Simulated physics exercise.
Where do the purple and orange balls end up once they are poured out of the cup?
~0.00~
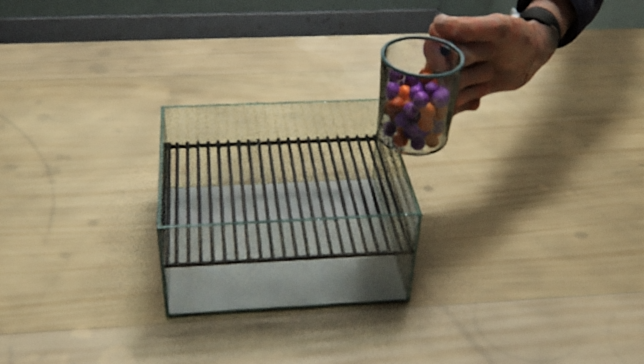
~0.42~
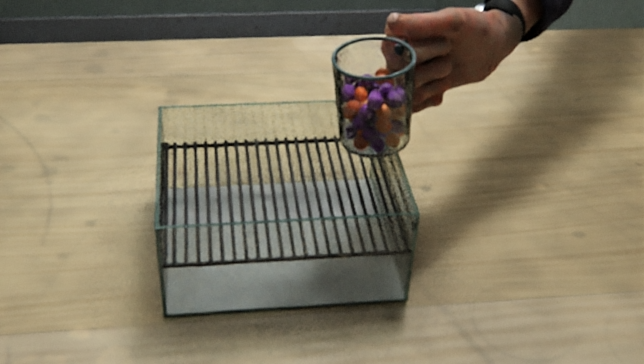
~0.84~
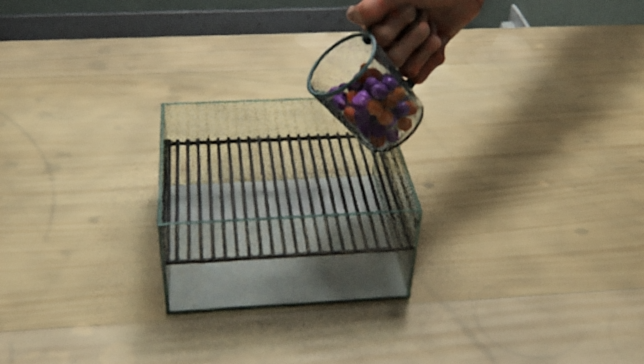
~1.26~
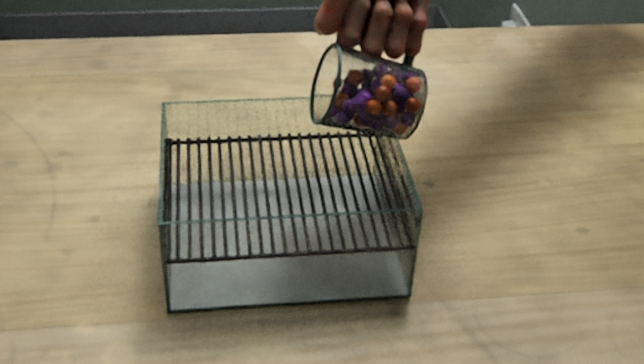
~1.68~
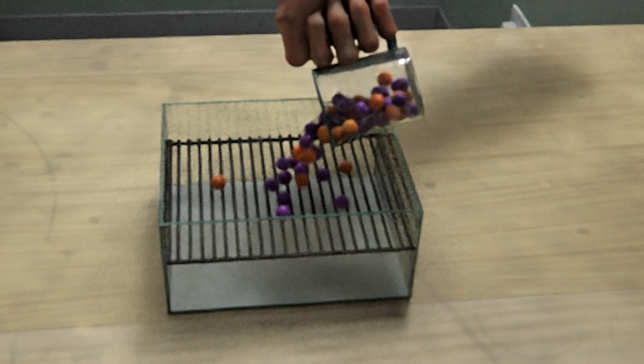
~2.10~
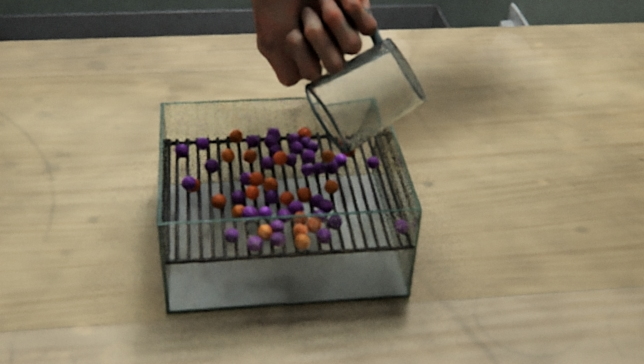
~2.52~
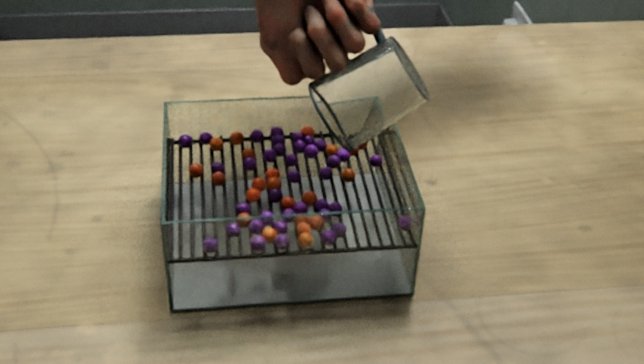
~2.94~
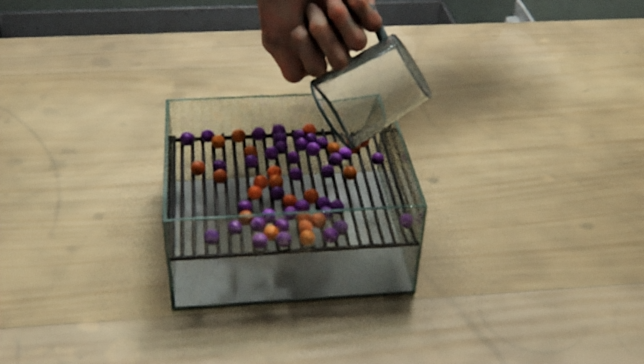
Both the purple and the orange balls are caught on top of the wires, and none of them drop into the space below the rack.
